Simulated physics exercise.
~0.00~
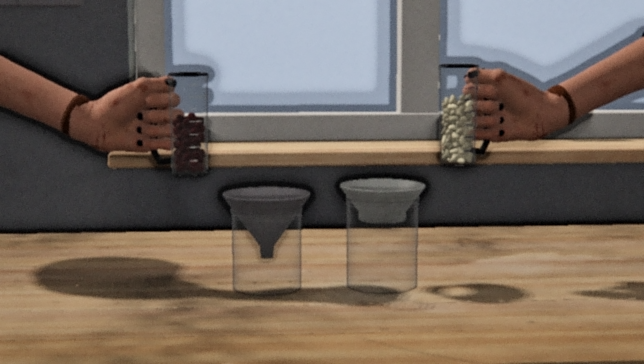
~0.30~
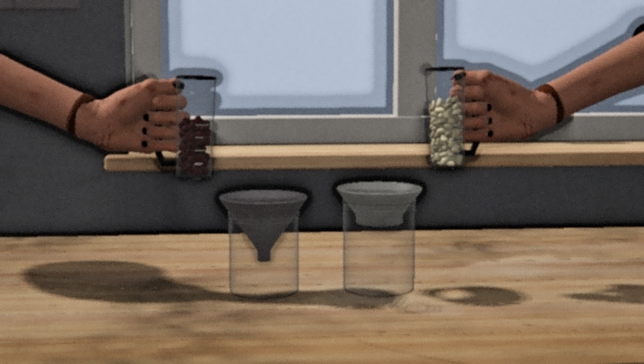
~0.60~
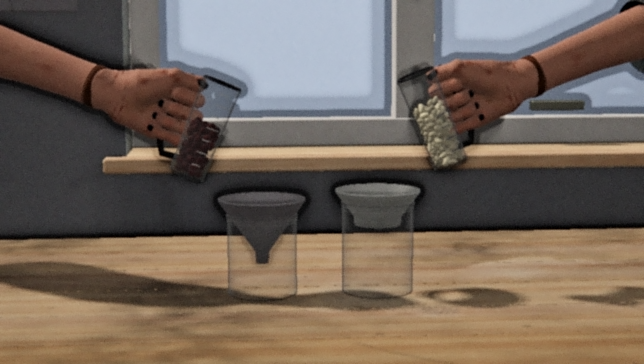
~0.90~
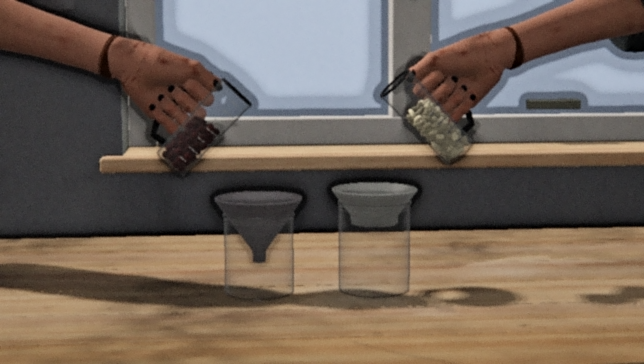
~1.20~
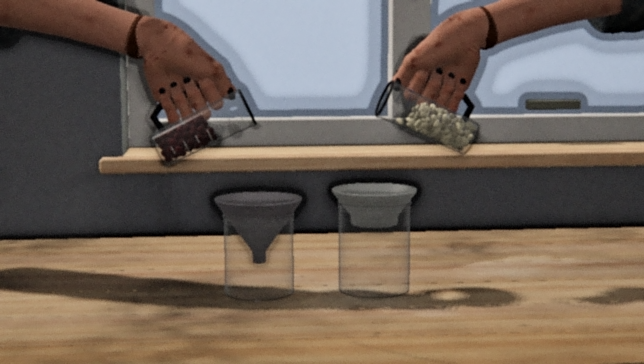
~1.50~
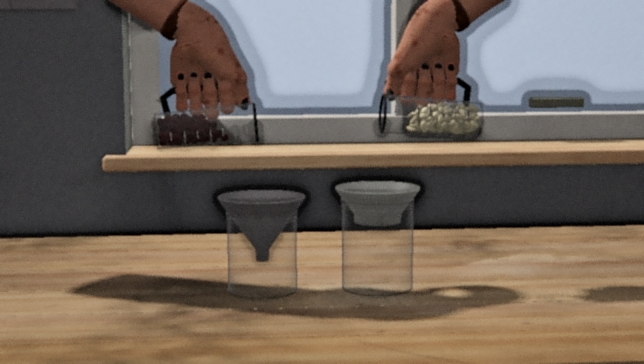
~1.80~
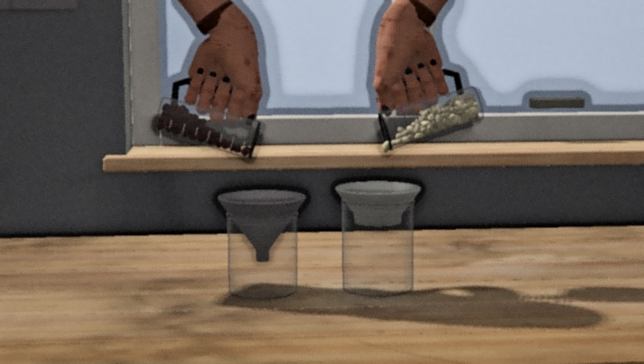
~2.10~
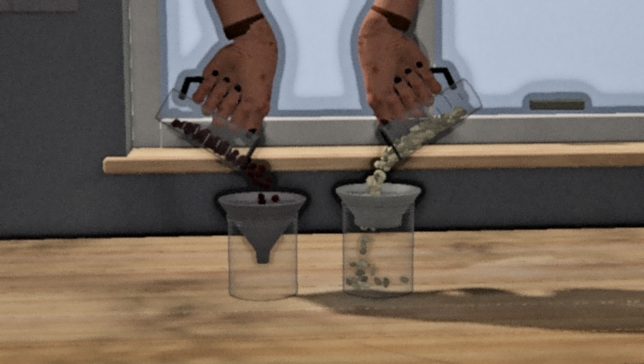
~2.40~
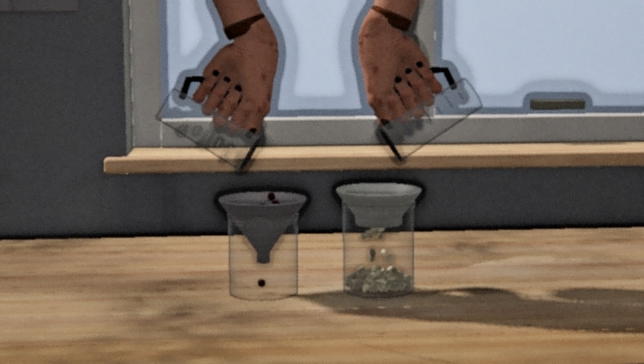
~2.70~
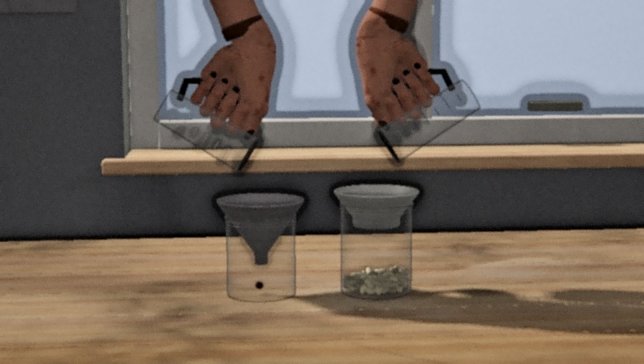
Two hands tipped clear cups over funnels set in a pair of jars, pouring dark red pieces on the left and pale ones on the right; the pale pieces ran through into their jar, while nearly all the dark ones stayed stuck in the funnel.
